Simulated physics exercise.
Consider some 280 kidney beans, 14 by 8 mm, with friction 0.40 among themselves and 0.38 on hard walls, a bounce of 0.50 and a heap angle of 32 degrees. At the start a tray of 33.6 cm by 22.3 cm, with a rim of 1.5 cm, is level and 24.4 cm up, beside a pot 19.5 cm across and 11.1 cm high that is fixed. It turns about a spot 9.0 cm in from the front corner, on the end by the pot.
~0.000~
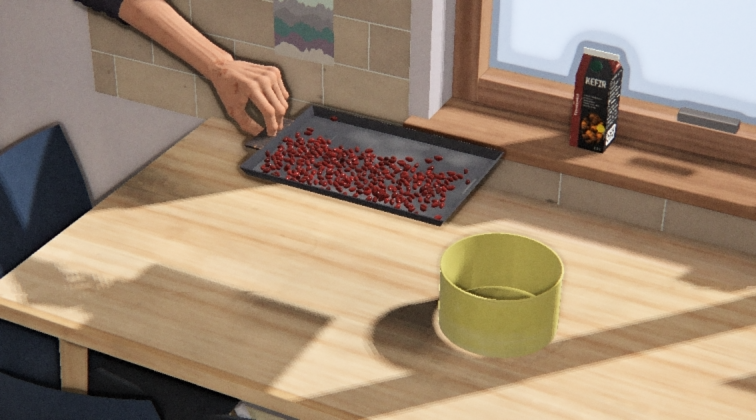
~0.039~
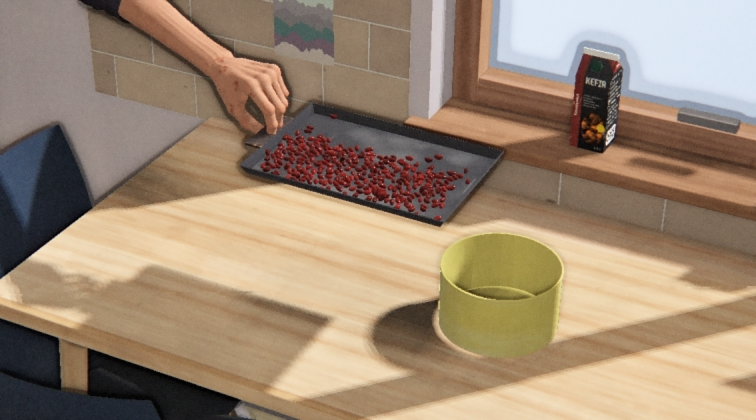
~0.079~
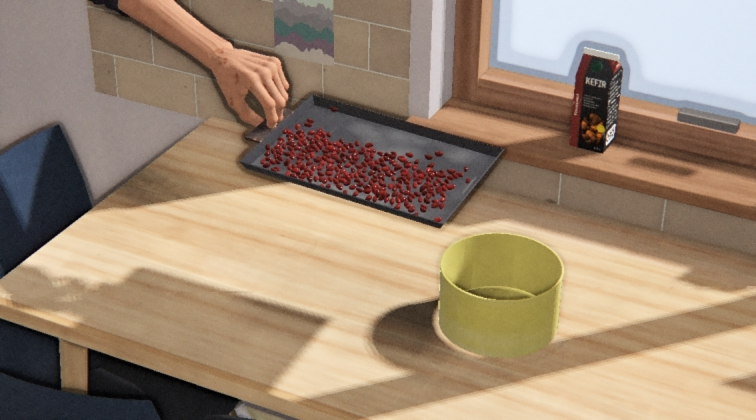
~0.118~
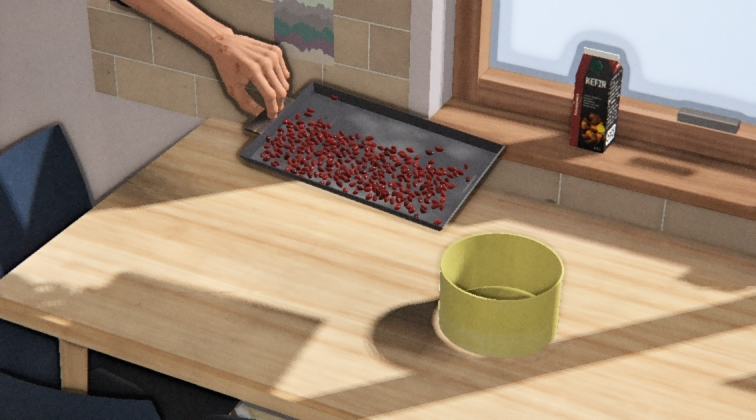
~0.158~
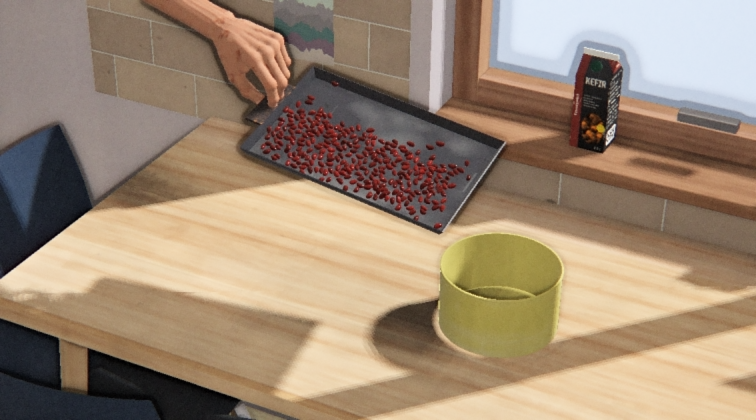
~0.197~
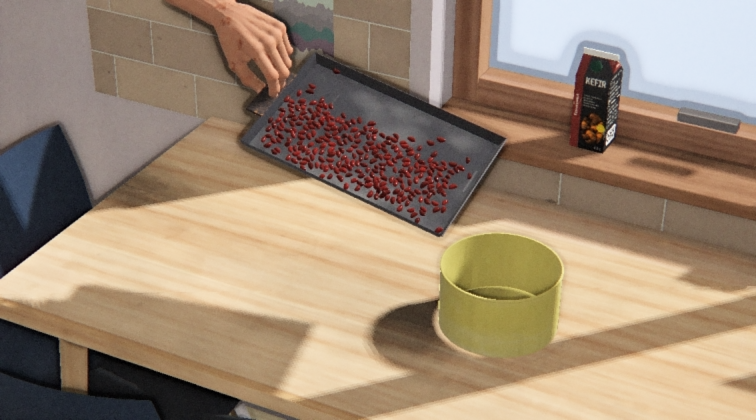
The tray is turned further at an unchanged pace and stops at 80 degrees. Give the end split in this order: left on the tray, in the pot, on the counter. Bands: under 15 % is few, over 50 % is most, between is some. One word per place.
Left on the tray: Few, pot: Few, counter: Most.
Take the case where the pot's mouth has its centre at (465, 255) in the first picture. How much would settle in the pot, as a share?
Some 0 per cent.
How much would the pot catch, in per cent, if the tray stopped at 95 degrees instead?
Around 0 in a hundred.
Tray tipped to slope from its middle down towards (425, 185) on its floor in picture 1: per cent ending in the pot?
Around 55 percent of them.
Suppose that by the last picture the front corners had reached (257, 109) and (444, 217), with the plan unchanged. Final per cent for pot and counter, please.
Per cent by place - pot 75, counter 25.
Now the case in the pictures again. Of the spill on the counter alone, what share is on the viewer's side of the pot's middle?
About 100 percent of the spill.
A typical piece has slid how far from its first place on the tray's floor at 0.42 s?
Displacement on the tray: About 4 cm.
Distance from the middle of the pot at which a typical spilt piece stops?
Distance: Some 22 cm.
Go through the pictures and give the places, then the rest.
Tray tilt 0 degrees, front corners at (247, 166) and (440, 217); middle of the pieces at (359, 171); pot at (502, 266), in the first frame.
Tray tilt 1 degrees, front corners at (247, 164) and (440, 218); middle of the pieces at (359, 170), in the second frame.
Tray tilt 4 degrees, front corners at (246, 160) and (440, 220), lowest corner right front; middle of the pieces at (359, 167), in the third frame.
Tray tilt 8 degrees, front corners at (247, 154) and (440, 223), lowest corner right front; middle of the pieces at (359, 162), in the fourth frame.
Tray tilt 14 degrees, front corners at (247, 146) and (440, 227), lowest corner right front; middle of the pieces at (360, 157), in the fifth frame.
Tray tilt 19 degrees, front corners at (247, 140) and (440, 230), lowest corner right front; middle of the pieces at (360, 153); pot at (502, 266). Its pace works out near 140 degrees a second, in the sixth frame.
Then, at 0.42 s, tilt 50 degrees; the tray holds 100 %, the pot 0 %.
Then, at 0.57 s, tilt 71 degrees; the tray holds 70 %, the pot 0 %.
After 0.85 s, tilt 80 degrees; the tray holds 0 %, the pot 0 %.
At rest (2.2 s), tray 0 %, pot 0 %, counter 100 %.
